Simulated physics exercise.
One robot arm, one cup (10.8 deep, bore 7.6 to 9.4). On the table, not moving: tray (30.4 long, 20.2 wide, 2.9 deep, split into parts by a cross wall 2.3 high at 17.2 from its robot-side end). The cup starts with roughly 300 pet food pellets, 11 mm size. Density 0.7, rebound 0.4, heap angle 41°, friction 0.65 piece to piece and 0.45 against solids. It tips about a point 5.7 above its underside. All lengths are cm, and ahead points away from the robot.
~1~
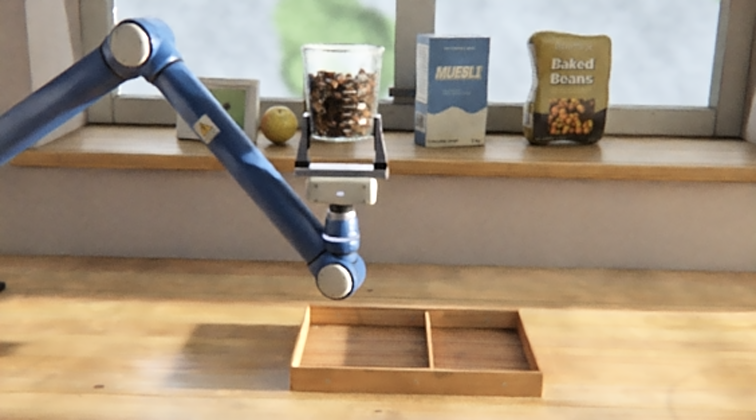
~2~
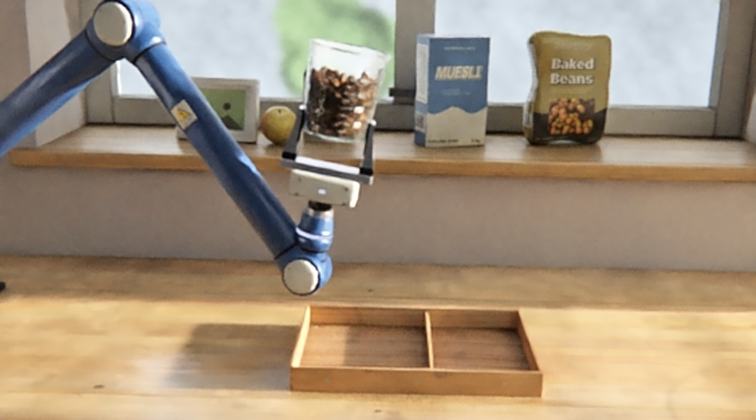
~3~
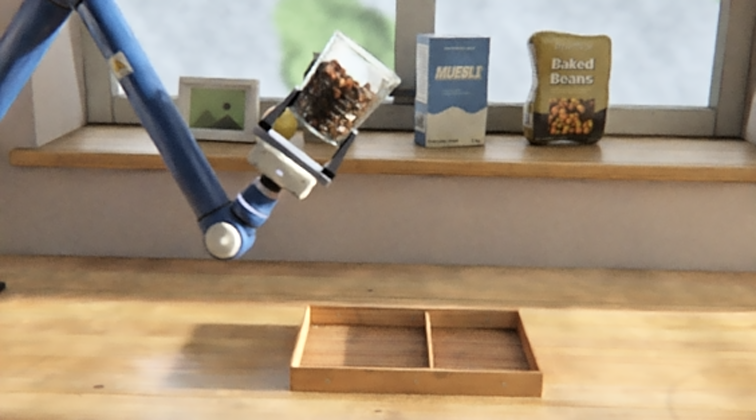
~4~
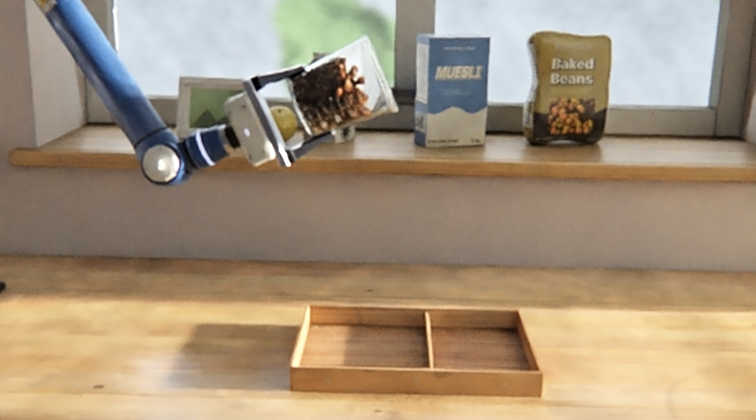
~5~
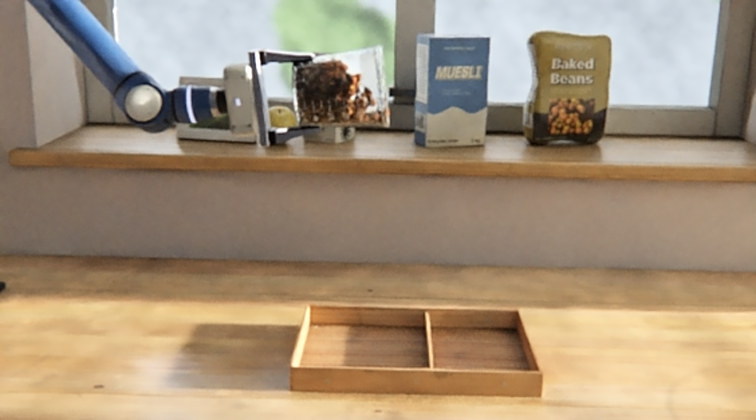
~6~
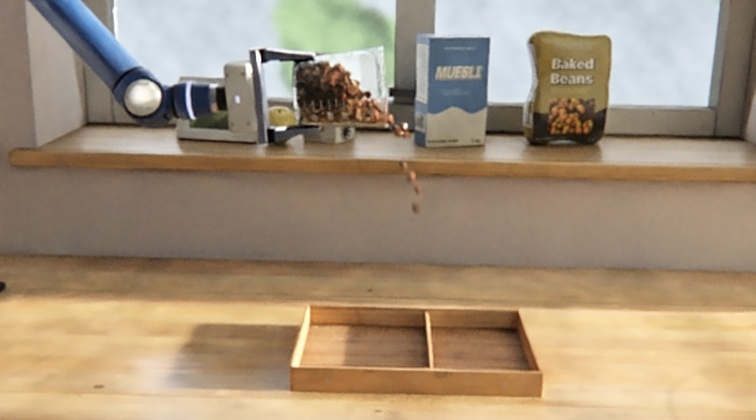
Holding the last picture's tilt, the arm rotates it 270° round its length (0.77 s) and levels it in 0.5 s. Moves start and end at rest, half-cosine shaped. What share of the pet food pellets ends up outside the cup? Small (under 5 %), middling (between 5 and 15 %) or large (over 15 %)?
Outside the cup the share is large, over 15 %.
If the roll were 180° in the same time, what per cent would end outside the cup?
In that case some 25 per cent.
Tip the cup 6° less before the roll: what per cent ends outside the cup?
Some 15 per cent.
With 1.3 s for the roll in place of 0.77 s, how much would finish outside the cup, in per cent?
It would be near 35 per cent.
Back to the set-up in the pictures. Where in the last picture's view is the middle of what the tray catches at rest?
At about (453, 348).
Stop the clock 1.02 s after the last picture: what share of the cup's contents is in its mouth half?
Roughly 40 per cent.
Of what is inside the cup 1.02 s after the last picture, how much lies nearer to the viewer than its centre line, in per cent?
Some 40 per cent.
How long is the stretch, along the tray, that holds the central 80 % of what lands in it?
Roughly 18 cm.
Then, 0.51 s later, tipped 85°, highest piece 39 above the table; 266 in the cup, 11 in the far-side part, 8 in the robot-side part, 14 in flight or on a rim.
Then, 1.02 s later, tipped 44°, highest piece 38 above the table; 224 in the cup, 40 in the far-side part, 28 in the robot-side part, 7 in flight or on a rim.
Then, 1.47 s later, upright, highest piece 40 above the table; 224 in the cup, 42 in the far-side part, 32 in the robot-side part, 1 on the table or floor.
Then, 2.17 s later, upright, highest piece 40 above the table; 224 in the cup, 42 in the far-side part, 32 in the robot-side part, 1 on the table or floor.
At rest, 224 in the cup, 42 in the far-side part, 32 in the robot-side part, 1 on the table or floor. That is 25 % outside the cup.
